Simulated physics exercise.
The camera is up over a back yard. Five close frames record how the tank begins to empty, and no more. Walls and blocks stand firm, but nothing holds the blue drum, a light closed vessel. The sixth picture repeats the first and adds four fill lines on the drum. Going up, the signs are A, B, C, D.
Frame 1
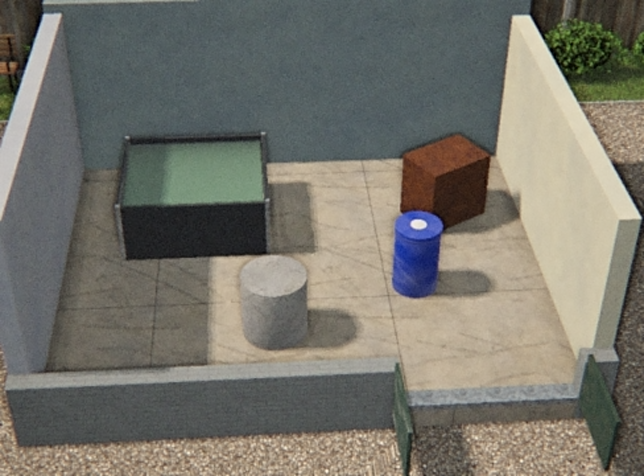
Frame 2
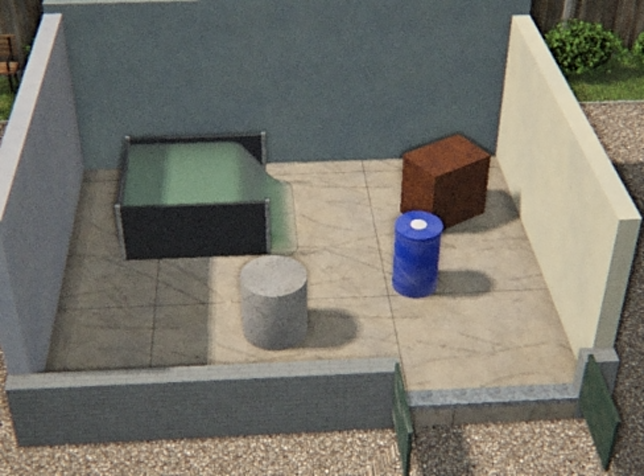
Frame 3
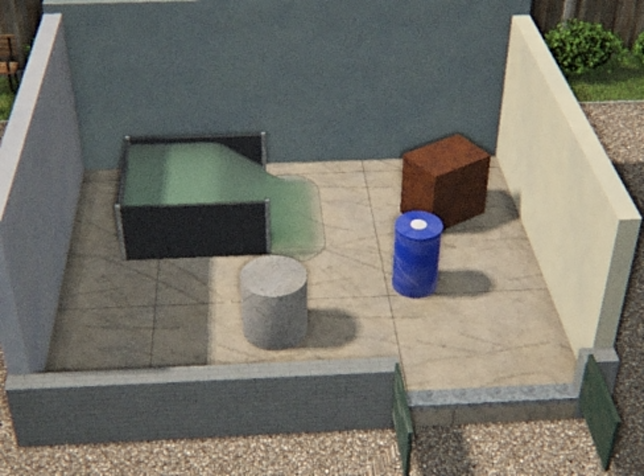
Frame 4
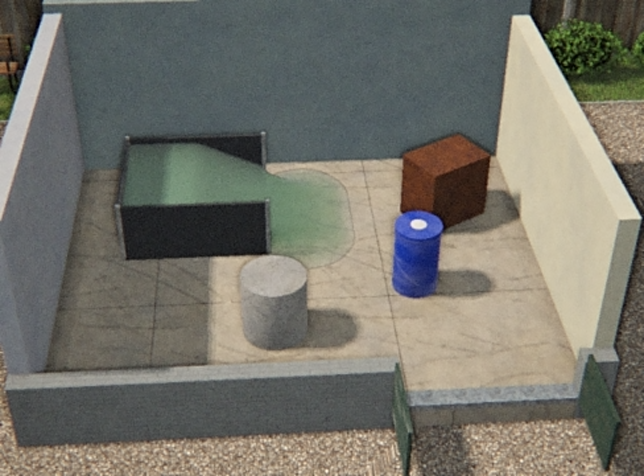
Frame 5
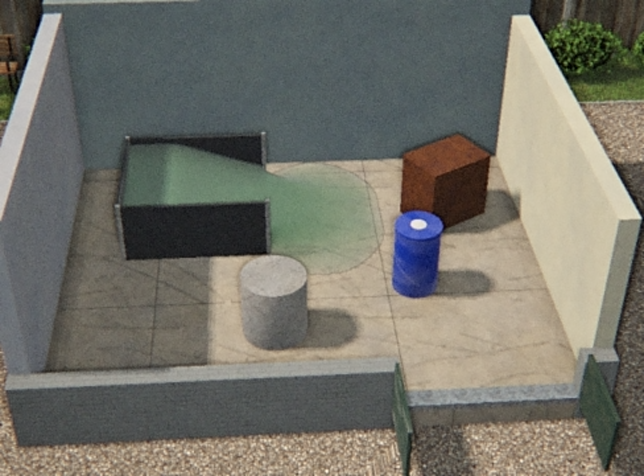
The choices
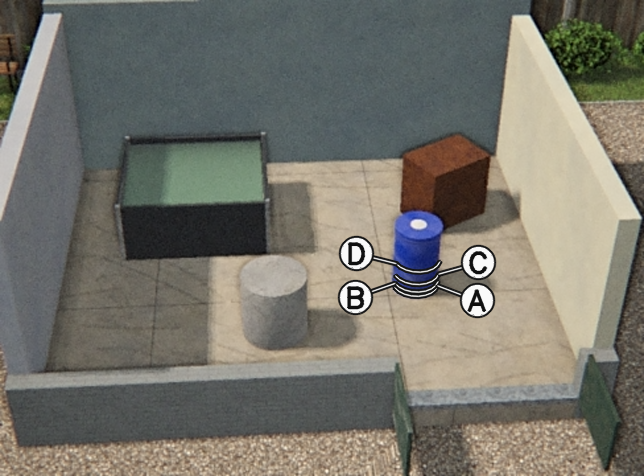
A walled back yard with a paved floor and an open gate at the lower right is seen from above by a still camera. A dark tank of green water stands at the left, with a grey cylinder in front, a blue drum right of centre and a rusty brown block behind it. The tank's right side opens, and water slides out rightward, spreading across the paving in a widening rounded sheet.
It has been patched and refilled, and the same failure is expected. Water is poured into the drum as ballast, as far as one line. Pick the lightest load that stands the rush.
Level D.
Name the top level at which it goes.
The answer is C.
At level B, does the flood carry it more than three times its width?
Yes, it does.
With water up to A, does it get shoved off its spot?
Yes, it does.
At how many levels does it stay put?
One.
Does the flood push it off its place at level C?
Yes, it does.
On the marked copy, A at (418, 296); B at (418, 292); C at (419, 284); D at (420, 272); from the bottom up A, B, C, D.
For level A, it is washed out through the gate.
For level B, it is washed out through the gate.
For level C, it is pushed about its own width away.
For level D, it does not move.
